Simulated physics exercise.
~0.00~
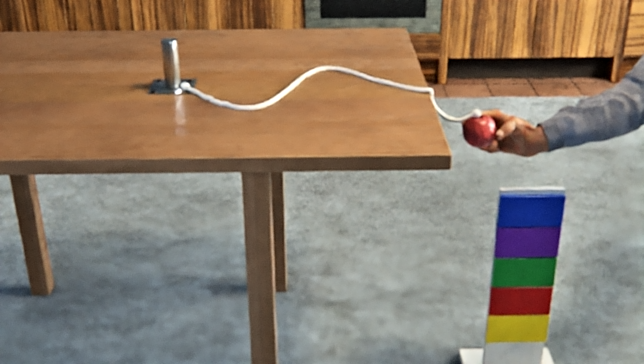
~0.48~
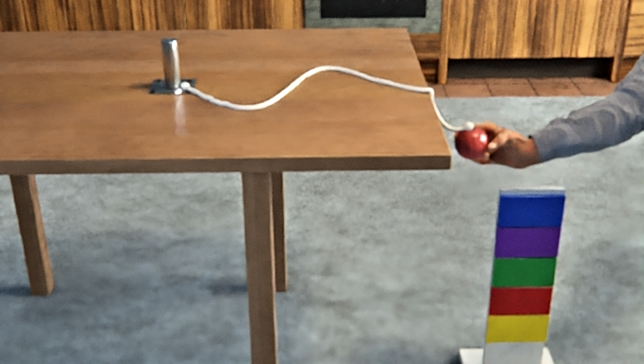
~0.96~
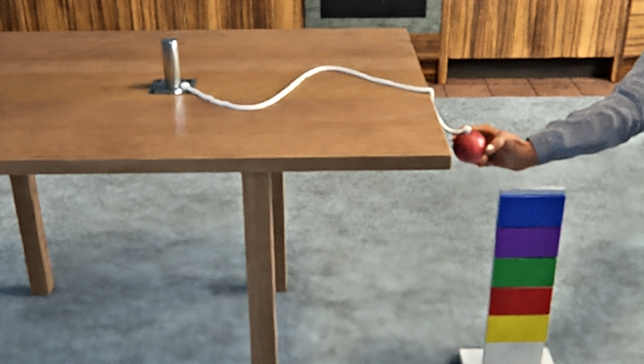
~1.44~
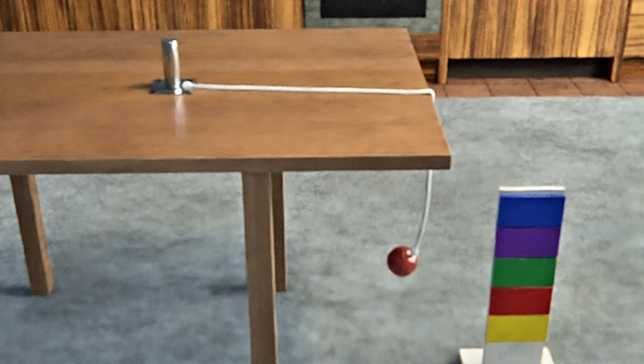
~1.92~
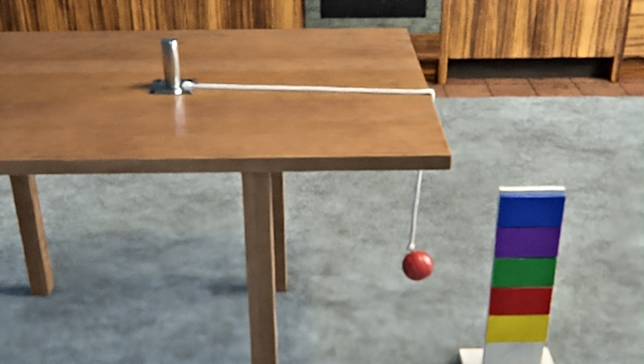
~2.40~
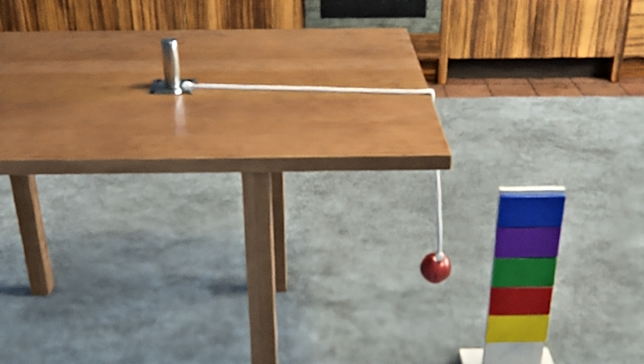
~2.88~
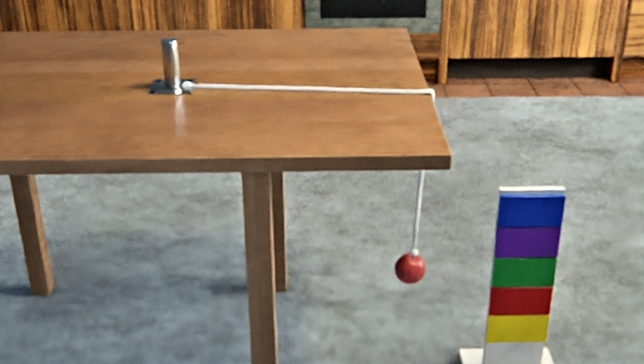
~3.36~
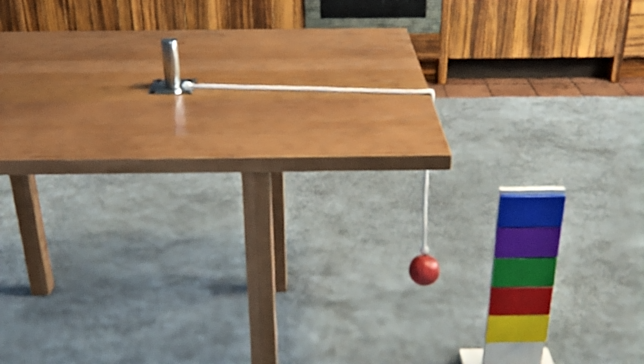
A red apple on a white lead tied to a post on a table was held past the edge by a hand, then dropped, pulling the lead straight, and it swung gently from side to side, ending up hanging level with the green band.
